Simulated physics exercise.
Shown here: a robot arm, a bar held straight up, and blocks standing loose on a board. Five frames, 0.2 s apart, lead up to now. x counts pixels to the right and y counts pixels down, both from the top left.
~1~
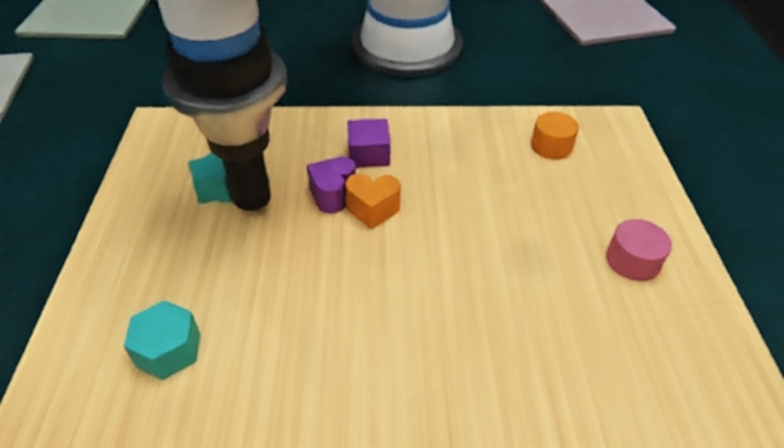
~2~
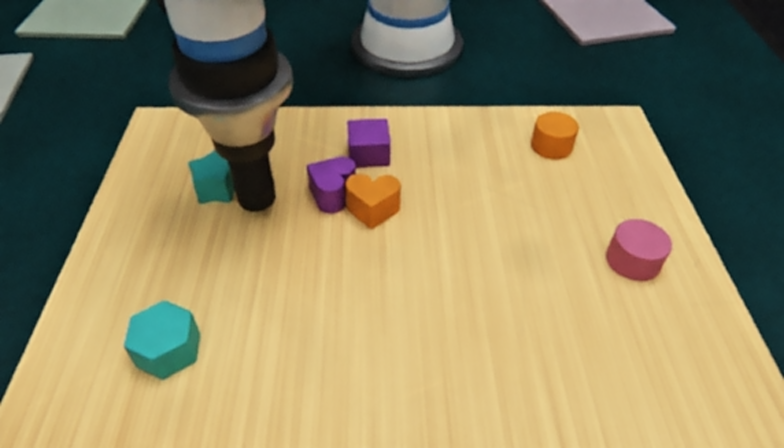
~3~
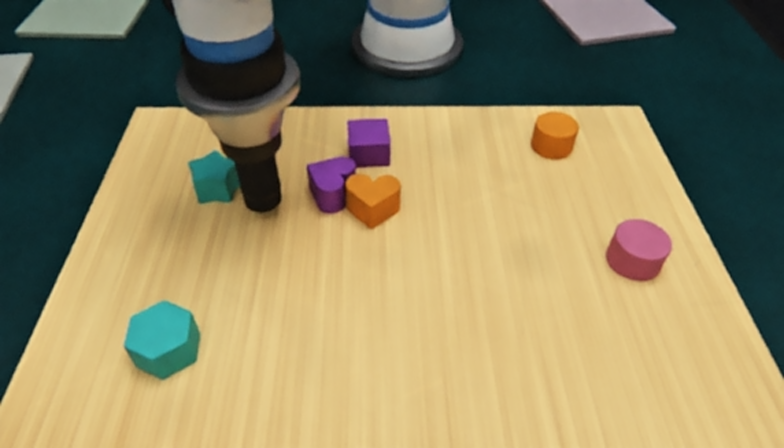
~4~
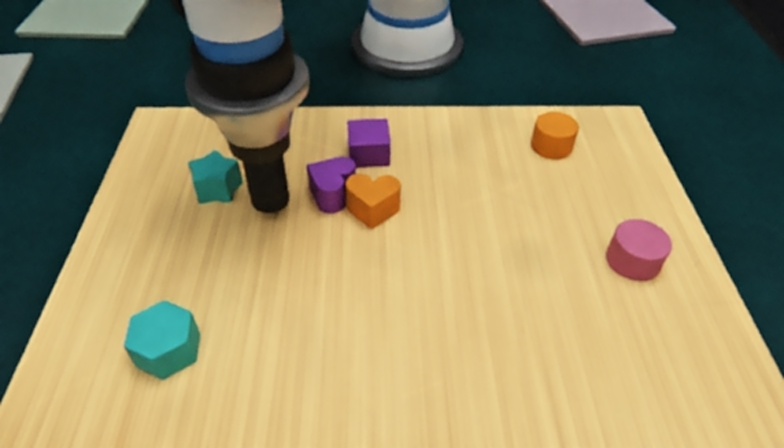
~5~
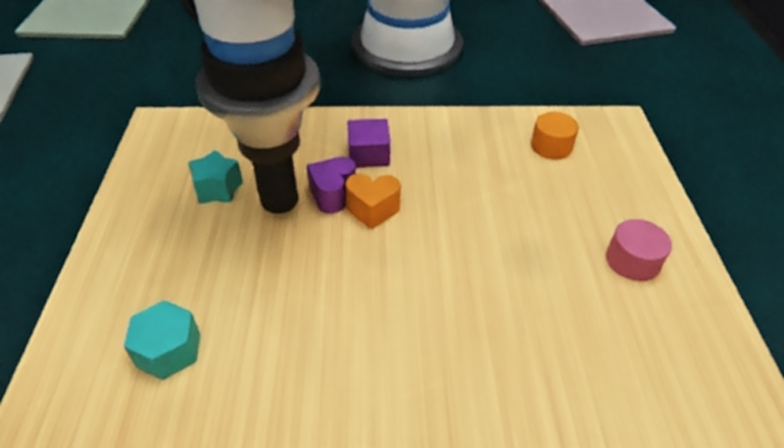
We see a robot arm holding a dark upright bar over a wooden board of loose colored blocks; the bar moves slightly rightward from beside the turquoise star toward the purple heart, while the blocks stay still.
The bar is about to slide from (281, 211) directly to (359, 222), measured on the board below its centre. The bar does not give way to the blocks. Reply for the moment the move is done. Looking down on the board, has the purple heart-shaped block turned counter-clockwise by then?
Yes
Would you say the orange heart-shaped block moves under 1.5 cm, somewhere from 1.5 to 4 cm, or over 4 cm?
It moves a fair bit, 1.5 to 4 cm.
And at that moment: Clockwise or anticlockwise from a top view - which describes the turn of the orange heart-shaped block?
Answer: With the clock.
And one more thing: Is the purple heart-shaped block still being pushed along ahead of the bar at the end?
No, that is not what happens.
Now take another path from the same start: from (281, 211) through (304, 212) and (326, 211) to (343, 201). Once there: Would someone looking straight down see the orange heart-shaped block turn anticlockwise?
No - that is not the case.
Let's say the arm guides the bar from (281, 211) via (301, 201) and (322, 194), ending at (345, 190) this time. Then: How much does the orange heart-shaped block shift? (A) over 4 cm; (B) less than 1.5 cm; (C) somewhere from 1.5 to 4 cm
C - somewhere from 1.5 to 4 cm.
On the path given first. Halfway along, bar (320, 207); purple heart-shaped block (340, 170), turned 30° anticlockwise; orange heart-shaped block (385, 186), turned 20° clockwise.
At the end, bar (358, 213); turquoise star block still; purple heart-shaped block (345, 168), turned 45° anticlockwise; orange heart-shaped block (393, 184), turned 25° clockwise.
